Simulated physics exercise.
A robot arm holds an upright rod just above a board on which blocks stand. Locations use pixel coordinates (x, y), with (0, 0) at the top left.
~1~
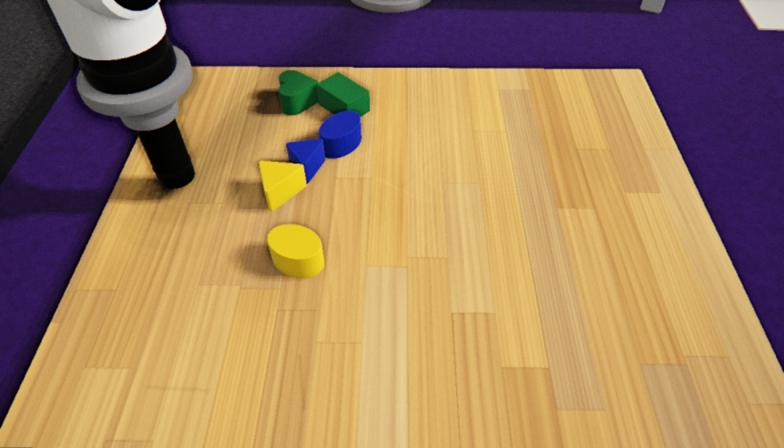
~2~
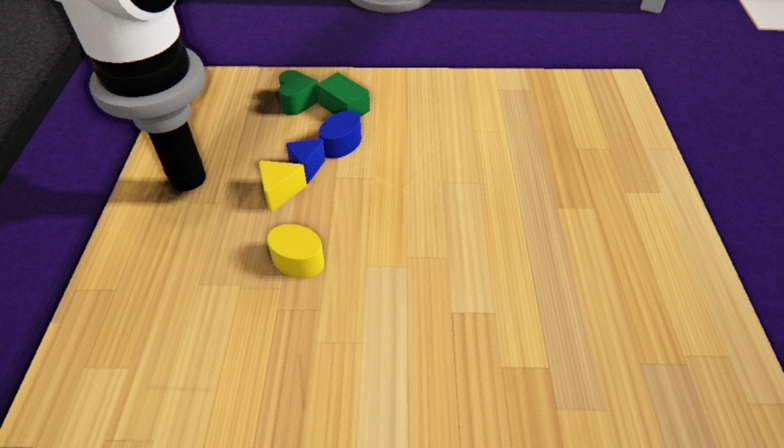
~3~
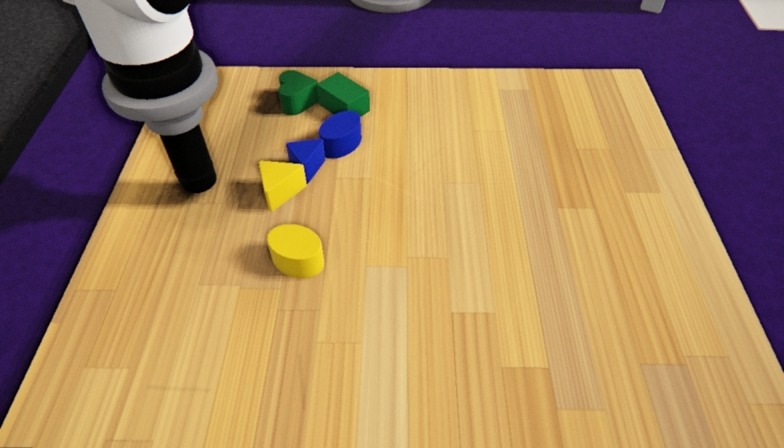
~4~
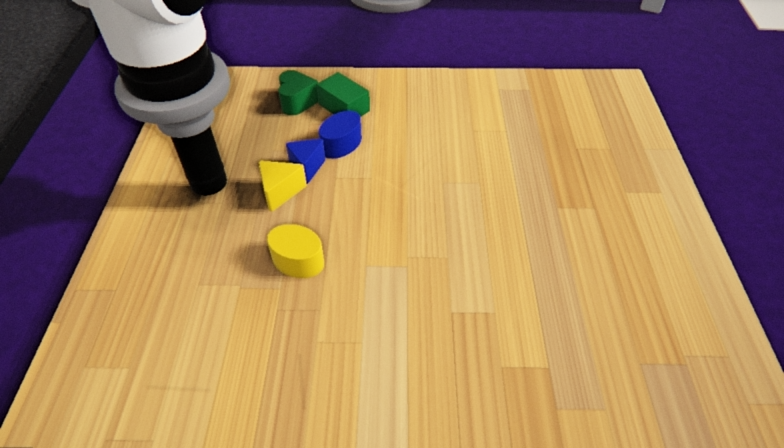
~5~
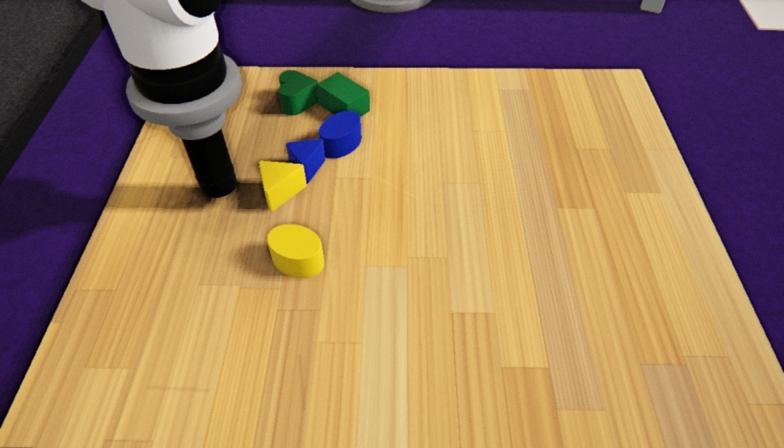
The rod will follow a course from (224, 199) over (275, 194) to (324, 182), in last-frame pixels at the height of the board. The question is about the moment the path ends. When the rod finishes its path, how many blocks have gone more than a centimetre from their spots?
Count: Two.
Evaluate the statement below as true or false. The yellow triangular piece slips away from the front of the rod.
That claim is false.
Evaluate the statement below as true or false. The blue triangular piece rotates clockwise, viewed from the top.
Verdict: False.
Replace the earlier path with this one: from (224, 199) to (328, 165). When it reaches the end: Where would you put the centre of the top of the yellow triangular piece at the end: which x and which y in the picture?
In the picture, it is at (323, 170).
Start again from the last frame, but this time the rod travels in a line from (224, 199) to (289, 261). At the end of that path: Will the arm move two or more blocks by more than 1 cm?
The answer is no.
What follows on the original path. One third of the way, rod (256, 183); yellow triangular piece (288, 172).
Two thirds of the way, rod (290, 178); yellow triangular piece (322, 169); blue triangular piece (311, 146), turned 45° anticlockwise.
At the end, rod (322, 169); yellow triangular piece (354, 161), turned 15° clockwise; yellow oval block in place; blue triangular piece (317, 142), turned 75° anticlockwise; blue oval block (341, 122).
